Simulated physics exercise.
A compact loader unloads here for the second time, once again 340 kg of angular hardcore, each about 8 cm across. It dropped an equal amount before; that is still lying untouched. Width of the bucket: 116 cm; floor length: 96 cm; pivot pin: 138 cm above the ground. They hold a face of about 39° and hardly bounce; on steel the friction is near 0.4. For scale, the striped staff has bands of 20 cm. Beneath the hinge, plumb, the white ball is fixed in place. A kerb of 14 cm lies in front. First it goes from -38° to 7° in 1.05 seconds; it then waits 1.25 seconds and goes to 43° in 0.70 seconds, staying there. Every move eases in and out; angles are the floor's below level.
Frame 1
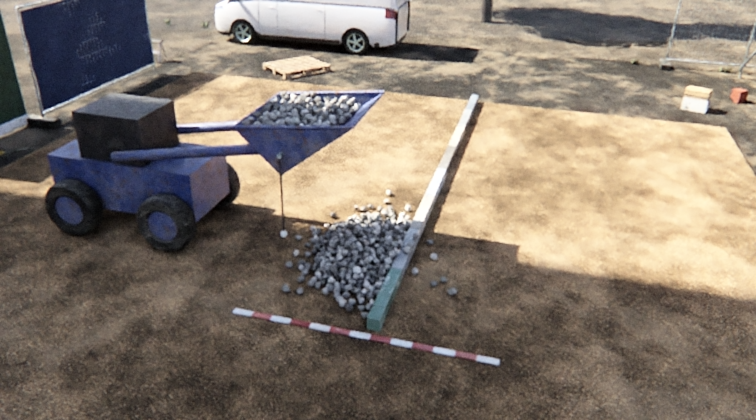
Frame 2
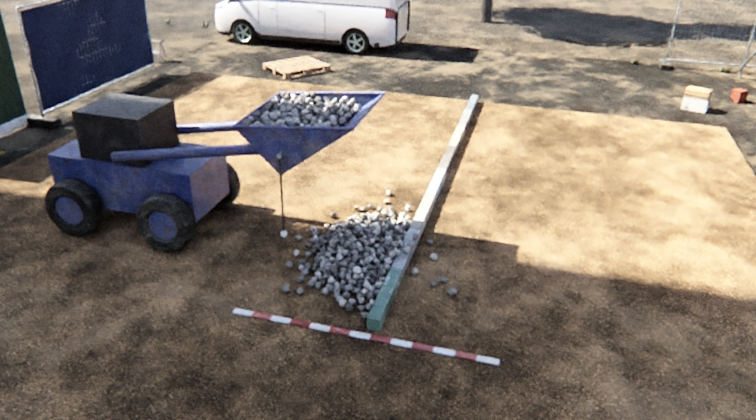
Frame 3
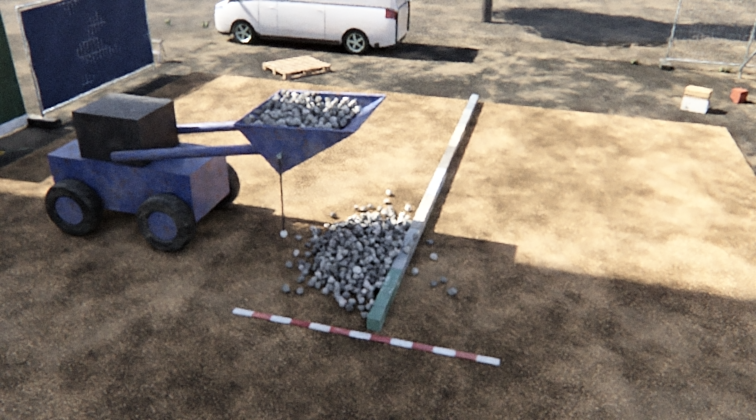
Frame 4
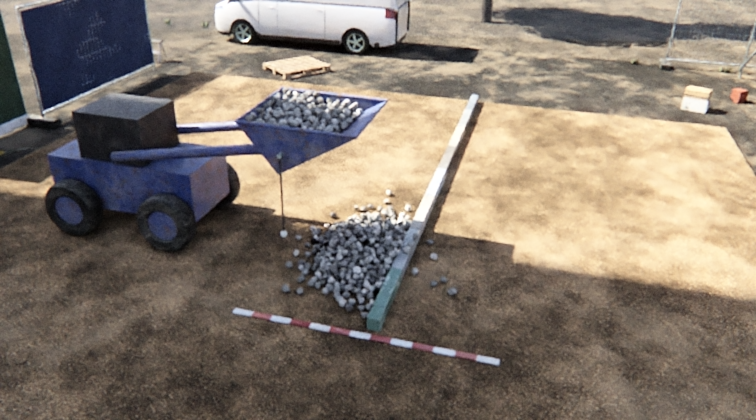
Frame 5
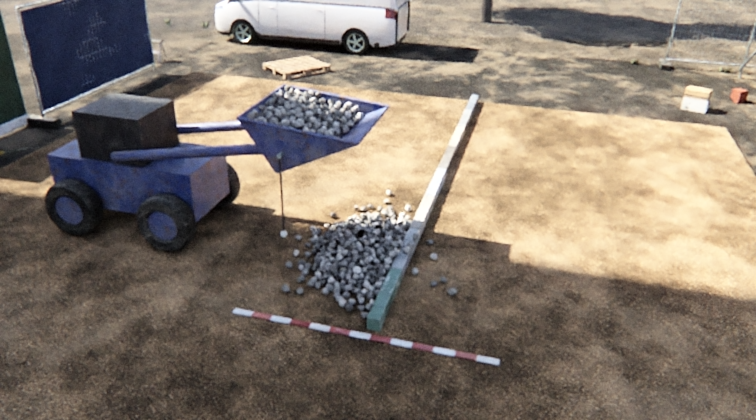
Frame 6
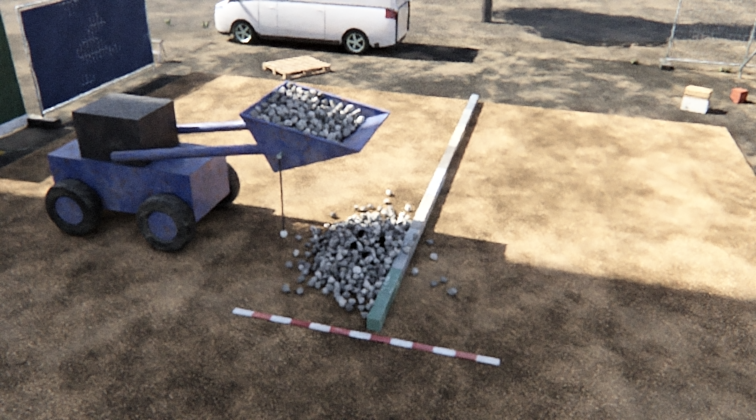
The footage shows a blue loader holding a bucket of grey stones above a heap beside a long pale kerb, near a red-and-white staff; the bucket slowly tilts slightly forward, its load still inside, while the heap stays still.
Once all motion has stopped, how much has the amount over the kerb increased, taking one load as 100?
It has increased by some 20 per cent.
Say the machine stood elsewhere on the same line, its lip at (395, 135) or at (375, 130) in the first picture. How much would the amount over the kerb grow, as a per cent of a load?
Case one about 85 %, case two about 50 %.
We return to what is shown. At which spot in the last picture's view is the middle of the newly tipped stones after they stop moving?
Their middle is at about (384, 241).
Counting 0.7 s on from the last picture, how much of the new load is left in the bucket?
Close to 100 per cent of the load.
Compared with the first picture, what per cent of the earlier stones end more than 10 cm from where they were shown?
Roughly 0 percent.
Then, 0.4 s after the last picture the floor is at 0°; in per cent of one load, 100 in the bucket, 99 on this side of the kerb, 1 over the kerb; the foremost stones are at (429, 262).
Then, 0.7 s after the last picture the floor is at 7°; in per cent of one load, 100 in the bucket, 99 on this side of the kerb, 1 over the kerb; the foremost stones are at (429, 262).
Then, 3.0 s after the last picture the floor is at 43°; in per cent of one load, 14 in the bucket, 182 on this side of the kerb, 3 over the kerb; the foremost stones are at (432, 262).
Then, 5.7 s after the last picture the floor is at 43°; in per cent of one load, 0 in the bucket, 179 on this side of the kerb, 21 over the kerb; the foremost stones are at (484, 267). Net gain over the kerb, 20.
